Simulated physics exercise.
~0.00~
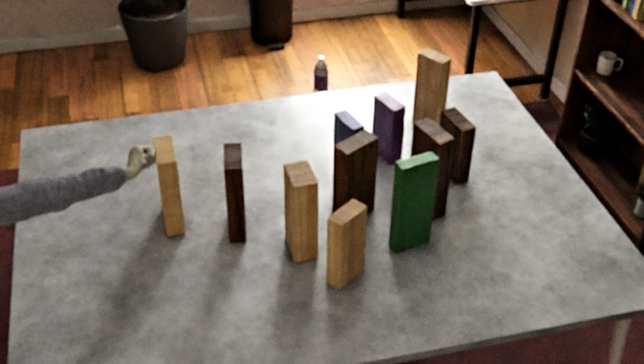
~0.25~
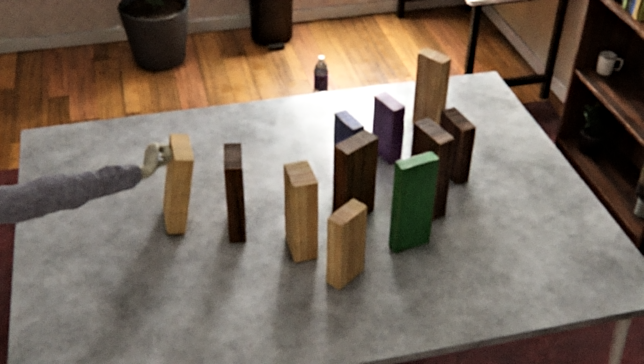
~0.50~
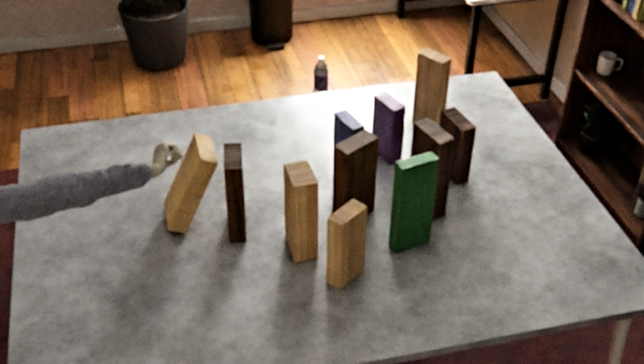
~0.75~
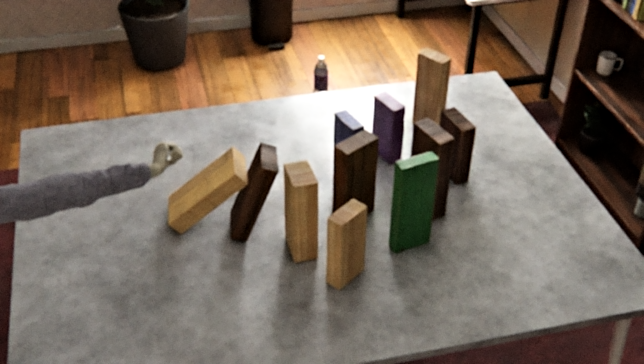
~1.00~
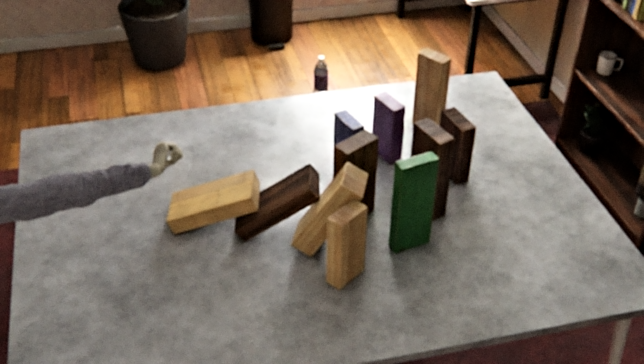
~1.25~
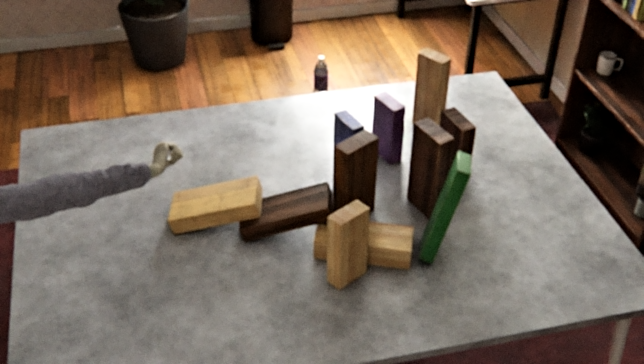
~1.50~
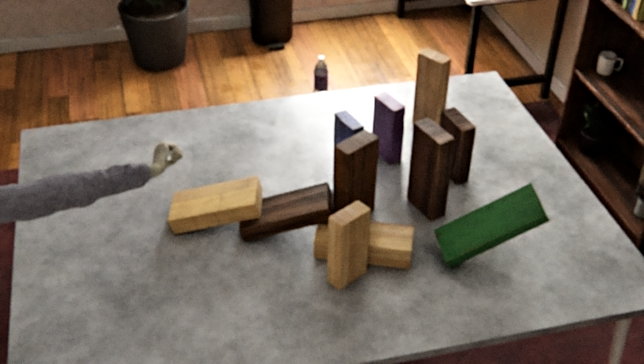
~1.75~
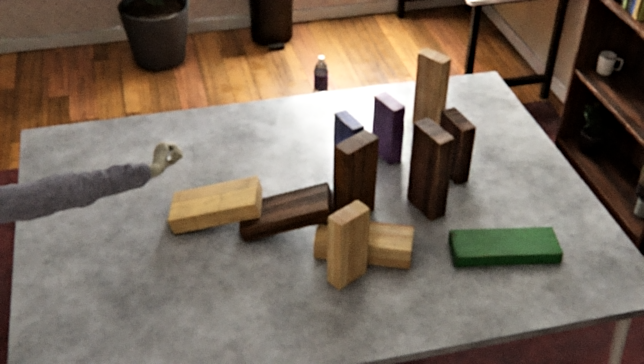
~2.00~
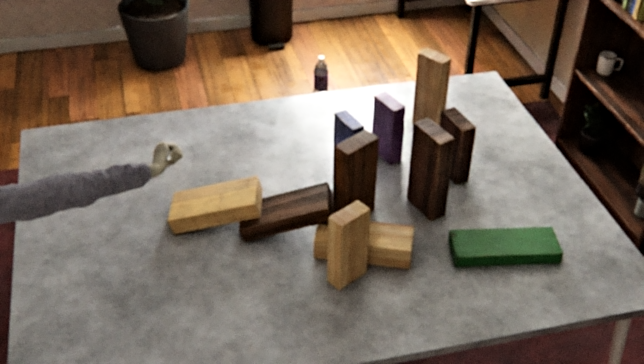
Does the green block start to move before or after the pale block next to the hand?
The green block starts to move after the pale block next to the hand. It only begins tipping once the pale block has been pushed over and the blocks between them have toppled.
